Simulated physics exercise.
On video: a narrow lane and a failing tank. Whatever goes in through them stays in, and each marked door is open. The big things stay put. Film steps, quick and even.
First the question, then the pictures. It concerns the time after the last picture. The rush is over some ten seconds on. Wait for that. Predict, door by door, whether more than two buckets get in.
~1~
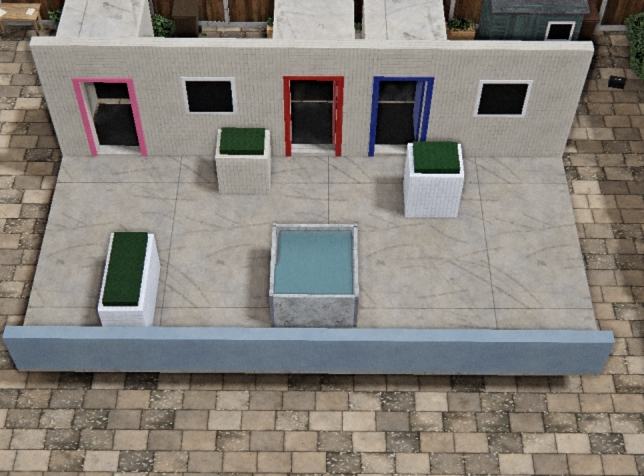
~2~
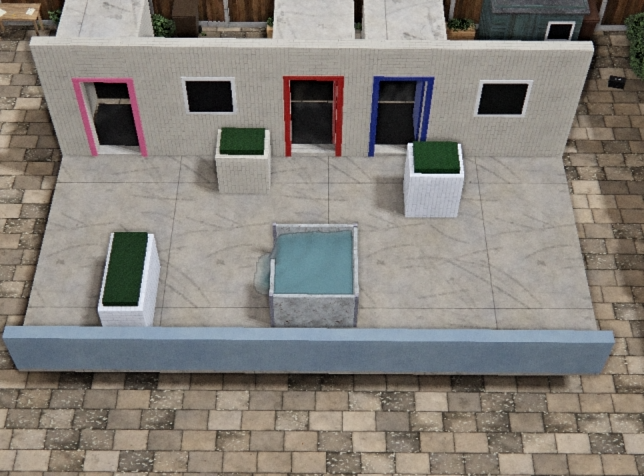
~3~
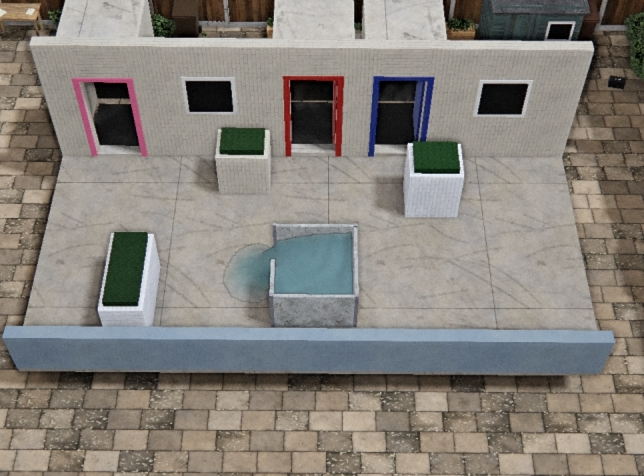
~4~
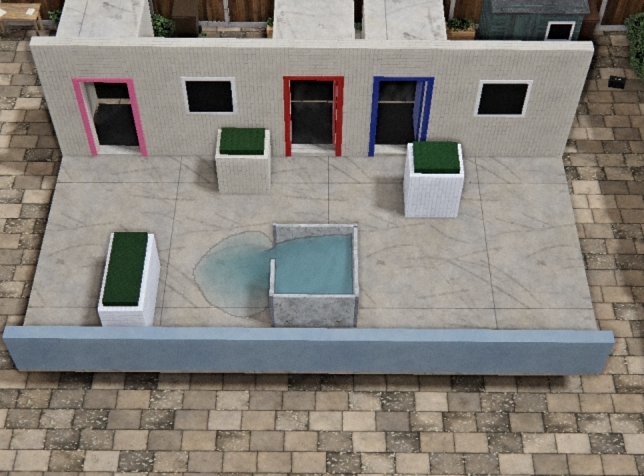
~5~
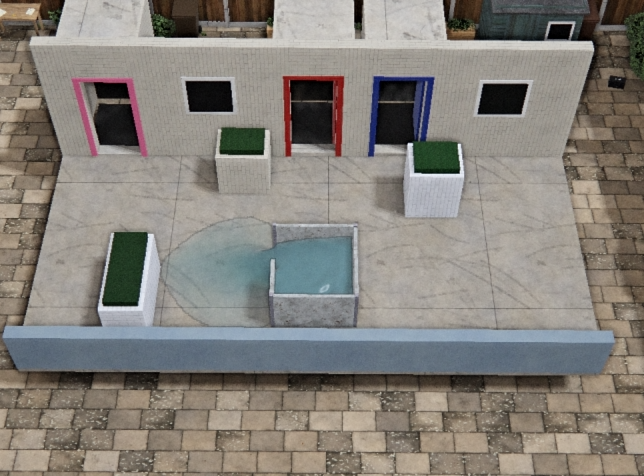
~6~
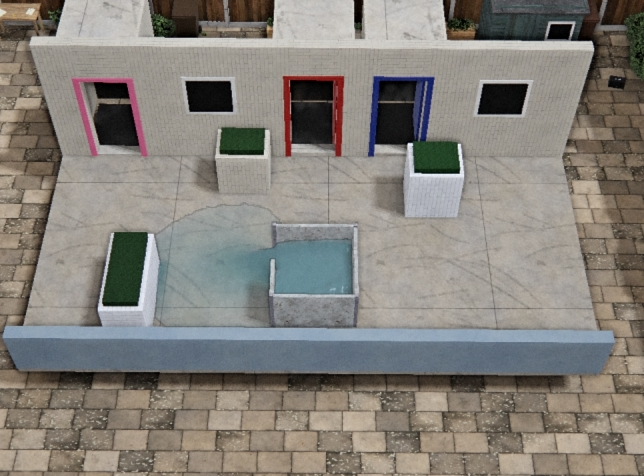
The red door does not pass two; the blue door does not pass two; the pink door passes two.
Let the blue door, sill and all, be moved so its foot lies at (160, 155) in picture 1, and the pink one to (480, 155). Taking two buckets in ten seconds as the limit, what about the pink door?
Put simply, the pink door stays beneath the mark.
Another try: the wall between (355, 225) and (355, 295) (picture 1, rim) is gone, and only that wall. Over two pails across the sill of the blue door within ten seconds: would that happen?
Well, the blue door simply comes up short.
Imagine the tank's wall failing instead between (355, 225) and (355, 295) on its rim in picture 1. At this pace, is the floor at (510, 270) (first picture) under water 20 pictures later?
There: Awash.
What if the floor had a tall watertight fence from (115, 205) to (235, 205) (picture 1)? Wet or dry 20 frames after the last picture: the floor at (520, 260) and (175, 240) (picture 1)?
Result by location - first parched, second soaked.
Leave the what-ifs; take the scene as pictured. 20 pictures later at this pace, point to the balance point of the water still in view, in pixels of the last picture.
Close to pixel (232, 274).
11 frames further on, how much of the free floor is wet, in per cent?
35 %, roughly.
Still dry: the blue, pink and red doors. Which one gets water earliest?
That's the pink door.
A moment on, water covers 25 % of the floor; the red door not reached, the blue door not reached, the pink door not reached.
Next, water covers 35 % of the floor; the red door not reached, the blue door not reached, the pink door under two buckets in.
Then, water covers 40 % of the floor; the red door not reached, the blue door not reached, the pink door over two buckets in.
Later, water covers 45 % of the floor; the red door not reached, the blue door not reached, the pink door over two buckets in.
In the end, water covers 35 % of the floor; the red door not reached, the blue door not reached, the pink door over two buckets in.
